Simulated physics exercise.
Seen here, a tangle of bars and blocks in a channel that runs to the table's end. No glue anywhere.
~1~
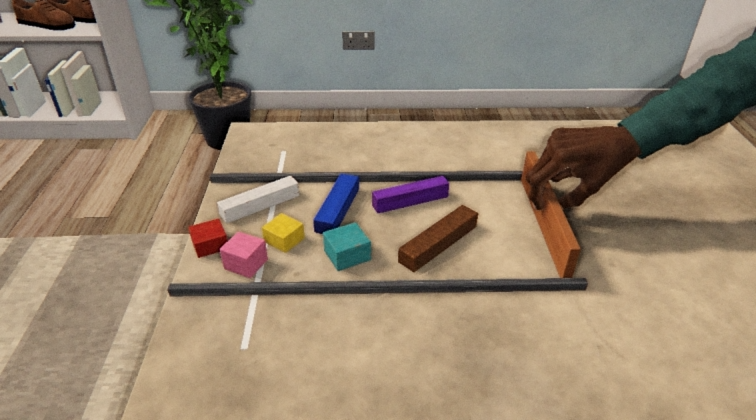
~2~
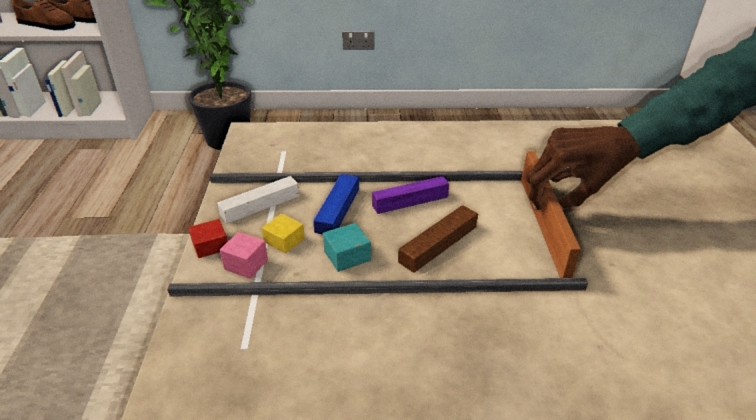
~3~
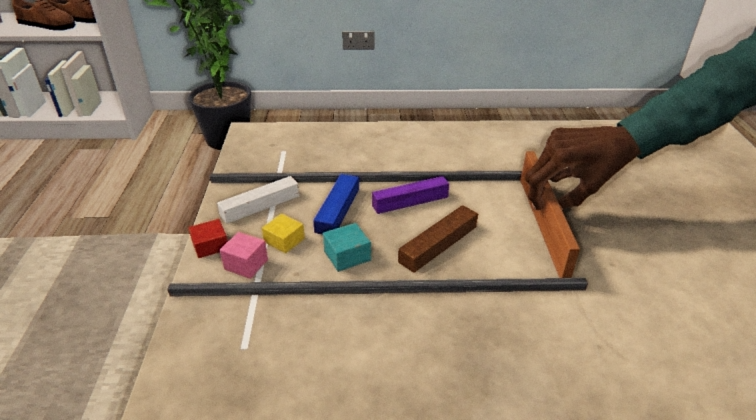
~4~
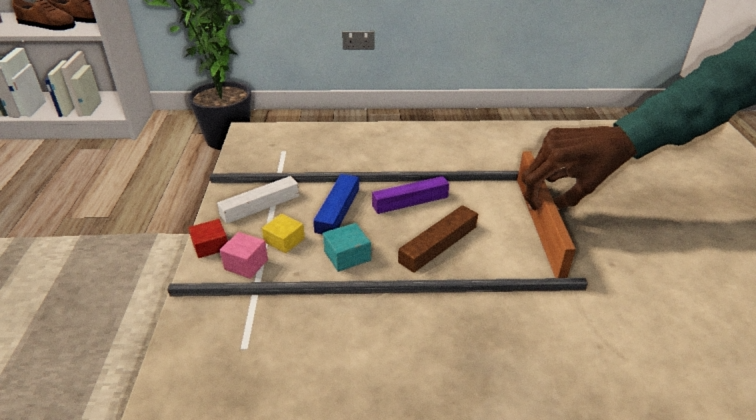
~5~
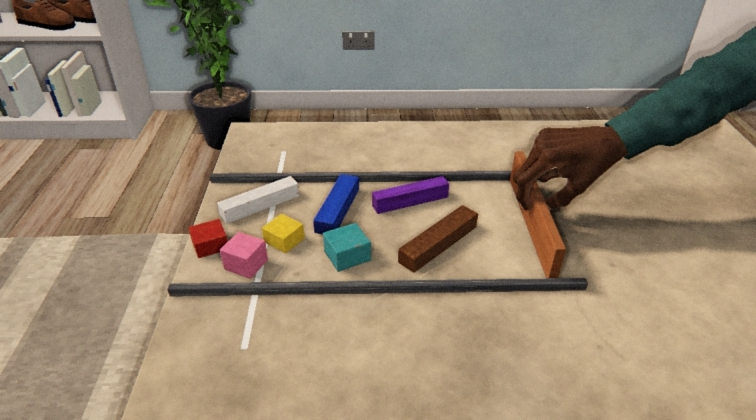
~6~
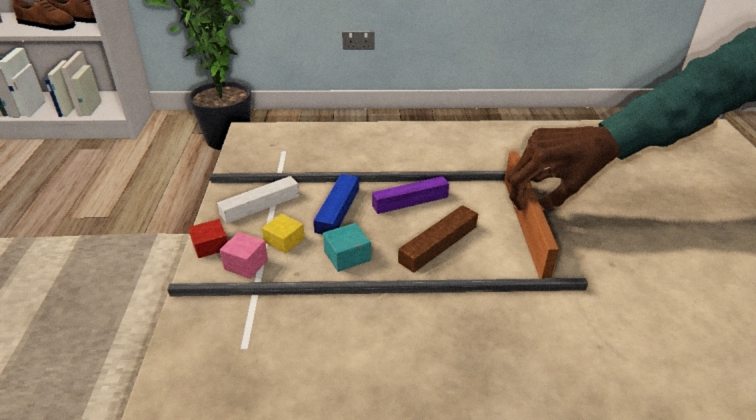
A dark-skinned hand in a green sleeve grips an upright orange-brown board at the right of a tan tabletop, seen from above at an angle in a room with a potted plant. Between two dark rails lie red, pink, yellow and teal blocks and white, blue, purple and brown bars, near a white tape line. The hand holds still, then slides the board slightly left, touching nothing, while the pieces and camera stay still.
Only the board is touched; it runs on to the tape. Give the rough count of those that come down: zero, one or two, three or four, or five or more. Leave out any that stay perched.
As it turns out, the number that fall off is one or two.
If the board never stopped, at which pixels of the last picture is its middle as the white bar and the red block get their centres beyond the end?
Its middle is around (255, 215) and around (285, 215).
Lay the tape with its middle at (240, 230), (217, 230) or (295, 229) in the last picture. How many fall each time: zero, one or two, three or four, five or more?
In that order: Either three or four; more than four; zero.
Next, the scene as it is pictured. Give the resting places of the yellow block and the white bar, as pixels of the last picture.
About (195, 231), and the other about (211, 199).
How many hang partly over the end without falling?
It comes to 3.
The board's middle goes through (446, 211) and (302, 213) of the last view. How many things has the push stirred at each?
The counts are 2 and 8.
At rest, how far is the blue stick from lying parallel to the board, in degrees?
About 25°.
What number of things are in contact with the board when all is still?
The number is 2.
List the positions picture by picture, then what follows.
In the first frame, red block (209, 238); pink block (245, 255); white bar (260, 199); board (547, 210); tape (268, 230).
In the second frame, pink block (245, 255); blue stick (338, 204).
In the third frame, white bar (260, 199); yellow block (284, 233).
In the fourth frame, red block (209, 238); brown bar (439, 237).
In the fifth frame, pink block (245, 255); purple stick (411, 195).
In the sixth frame, red block (209, 238); pink block (245, 255); white bar (260, 199); board (528, 211); tape (268, 230).
Early on, none off yet; red block at rest near (209, 238); pink block at rest near (245, 255); white bar at rest near (260, 199).
Finally, the number that fall off is one or two; lost, red block.
